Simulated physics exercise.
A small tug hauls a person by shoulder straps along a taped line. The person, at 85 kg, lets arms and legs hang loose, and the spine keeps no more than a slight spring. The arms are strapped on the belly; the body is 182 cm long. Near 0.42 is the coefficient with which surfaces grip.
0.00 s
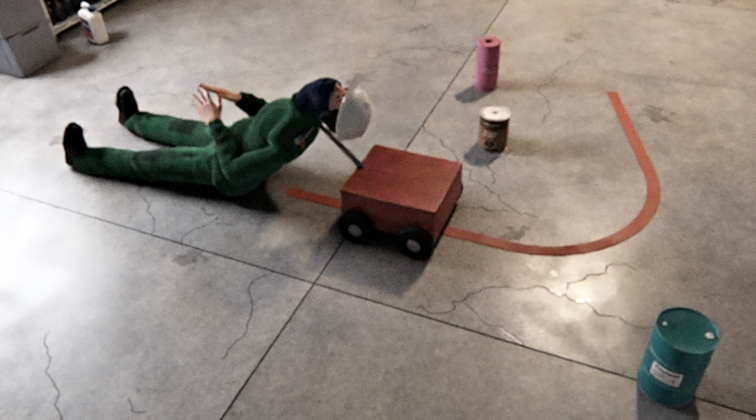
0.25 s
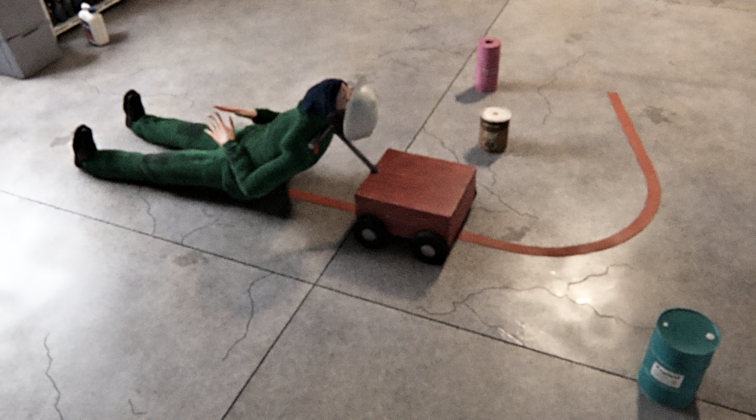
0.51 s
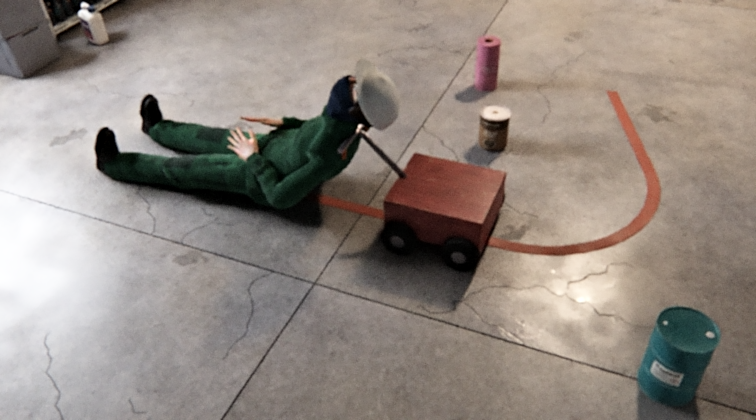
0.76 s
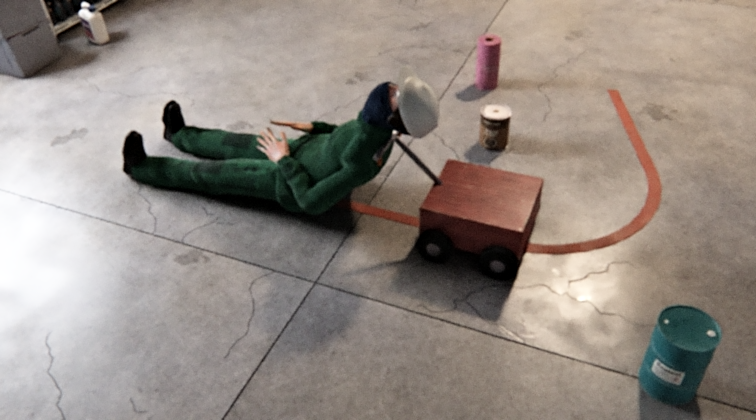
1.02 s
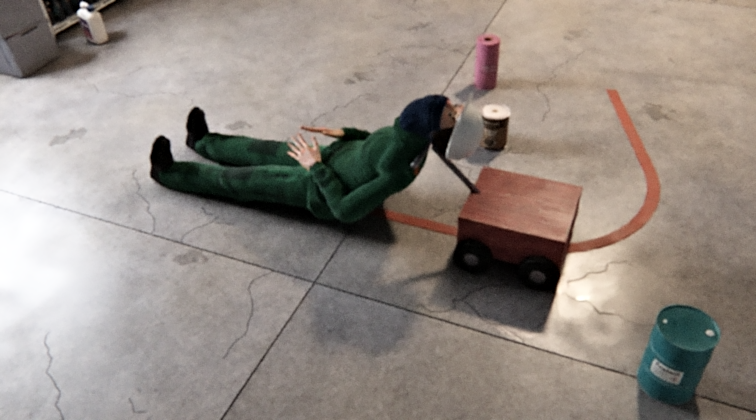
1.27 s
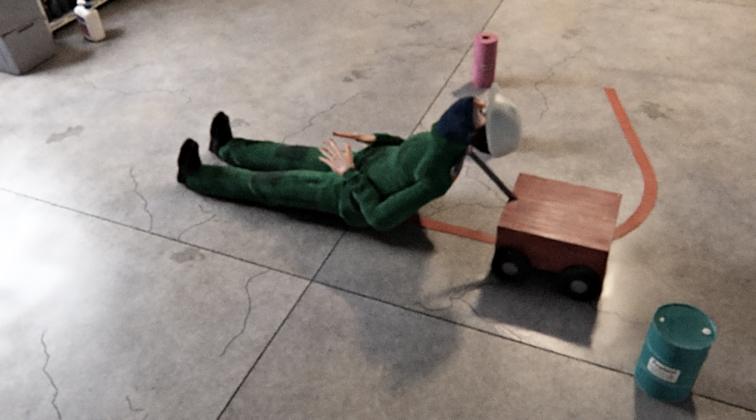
Person in green coveralls and a pale cap sliding rightward across a concrete floor behind a red cart, legs trailing, hands raised over the lap.
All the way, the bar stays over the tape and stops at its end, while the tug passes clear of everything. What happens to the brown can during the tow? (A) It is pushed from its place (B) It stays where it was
The answer is B.
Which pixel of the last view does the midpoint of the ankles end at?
Near pixel (543, 195).
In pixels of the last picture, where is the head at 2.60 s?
I'd place it at roughly (691, 105).
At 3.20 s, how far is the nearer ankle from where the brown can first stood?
Distance: Approx. 70 cm.
After 1.90 s the brown can is where it stood, near (491, 125) in the last picture's view; the nearer ankle is 106 cm from that spot.
After 2.60 s the brown can is where it stood, near (491, 125) in the last picture's view; the teal bin where it stood; the nearer ankle is 80 cm from that spot.
After 3.20 s the brown can is where it stood, near (491, 125) in the last picture's view; the teal bin where it stood; the nearer ankle is 69 cm from that spot.
After 3.90 s the brown can is where it stood, near (491, 125) in the last picture's view; the teal bin where it stood; the nearer ankle is 56 cm from that spot.
After 4.6 s, brown can stays put; pink post stays put; teal bin stays put.
